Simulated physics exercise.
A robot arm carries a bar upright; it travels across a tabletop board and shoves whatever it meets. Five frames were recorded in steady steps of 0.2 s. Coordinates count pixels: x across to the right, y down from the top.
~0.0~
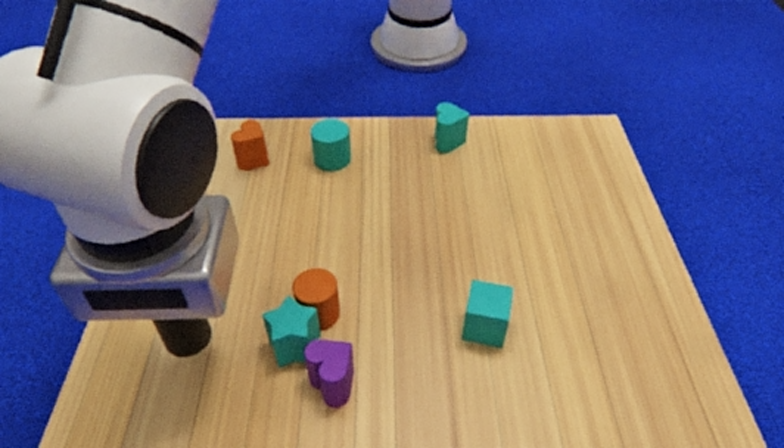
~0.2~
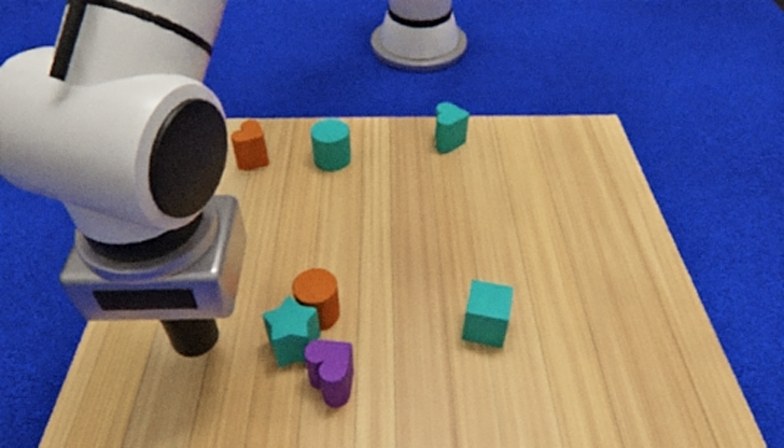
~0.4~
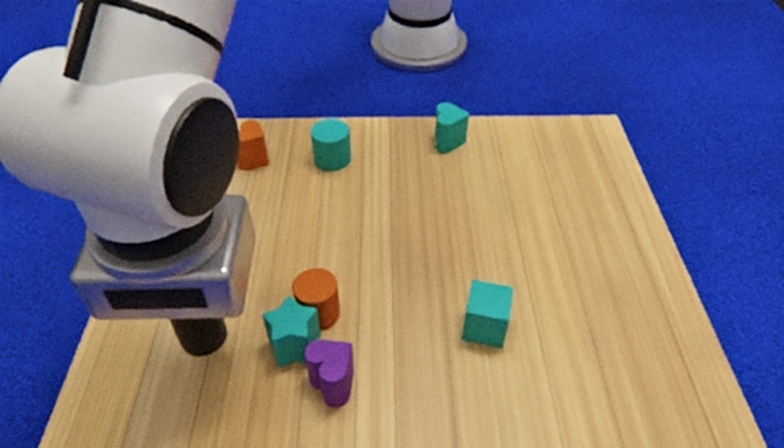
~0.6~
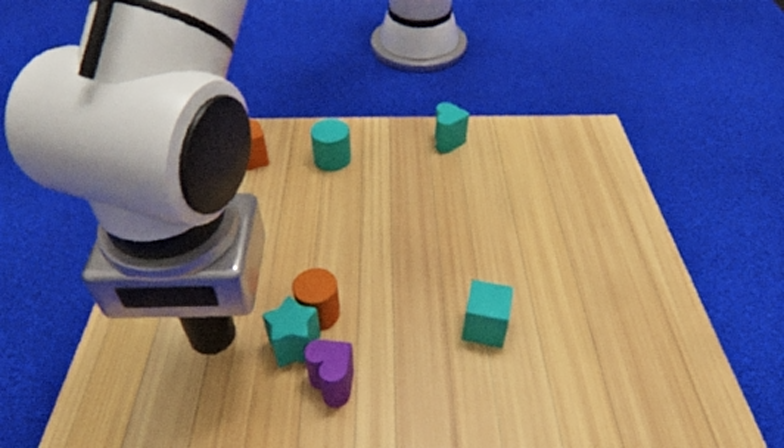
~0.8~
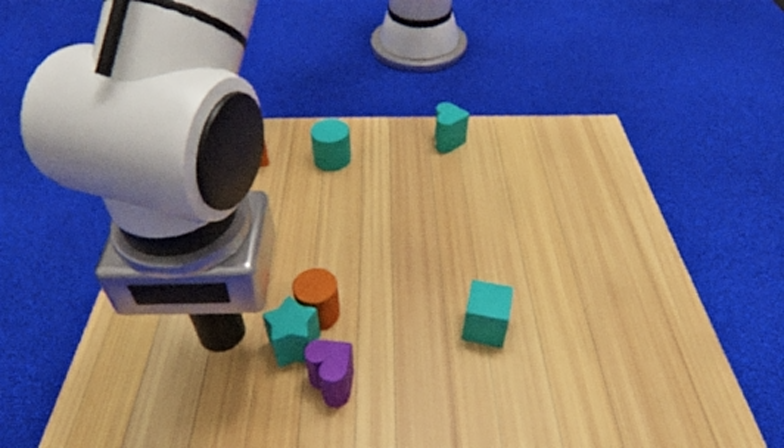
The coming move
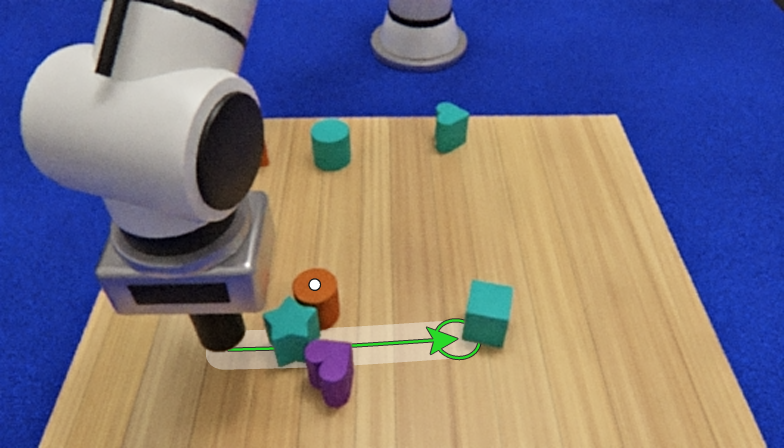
On a wooden table, a robot arm moves slightly right near several still, colored blocks.
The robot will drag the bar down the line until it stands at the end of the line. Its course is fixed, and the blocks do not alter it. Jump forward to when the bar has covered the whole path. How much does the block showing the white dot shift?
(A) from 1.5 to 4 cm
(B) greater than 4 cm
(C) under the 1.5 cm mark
I'll go with A - from 1.5 to 4 cm.
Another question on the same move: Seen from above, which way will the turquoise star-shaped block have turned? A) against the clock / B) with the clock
(B)
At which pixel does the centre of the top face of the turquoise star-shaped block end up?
The middle of the upper face of the turquoise star-shaped block will lie at about (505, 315) in the picture.
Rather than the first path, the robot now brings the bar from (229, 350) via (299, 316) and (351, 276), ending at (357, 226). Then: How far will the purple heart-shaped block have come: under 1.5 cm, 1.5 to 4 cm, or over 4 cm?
Below 1.5 cm.
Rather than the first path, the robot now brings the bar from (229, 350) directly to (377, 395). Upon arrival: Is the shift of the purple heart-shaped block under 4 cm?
It seems not.
The line goes straight from (229, 350) to (457, 339); the dot is on the orange circle.
What follows on the original path. One third of the way, bar (304, 331); turquoise star-shaped block (345, 316), turned 20° clockwise; orange circle (343, 276); purple heart-shaped block (337, 361), turned 15° clockwise.
Two thirds of the way, bar (382, 327); turquoise star-shaped block (425, 312), turned 20° clockwise; orange circle (343, 276); purple heart-shaped block (337, 361), turned 15° clockwise.
At the end, bar (460, 322); turquoise star-shaped block (505, 315), turned 35° clockwise; orange circle (343, 276); purple heart-shaped block (337, 361), turned 15° clockwise; turquoise four-sided block (544, 301), turned 45° anticlockwise.
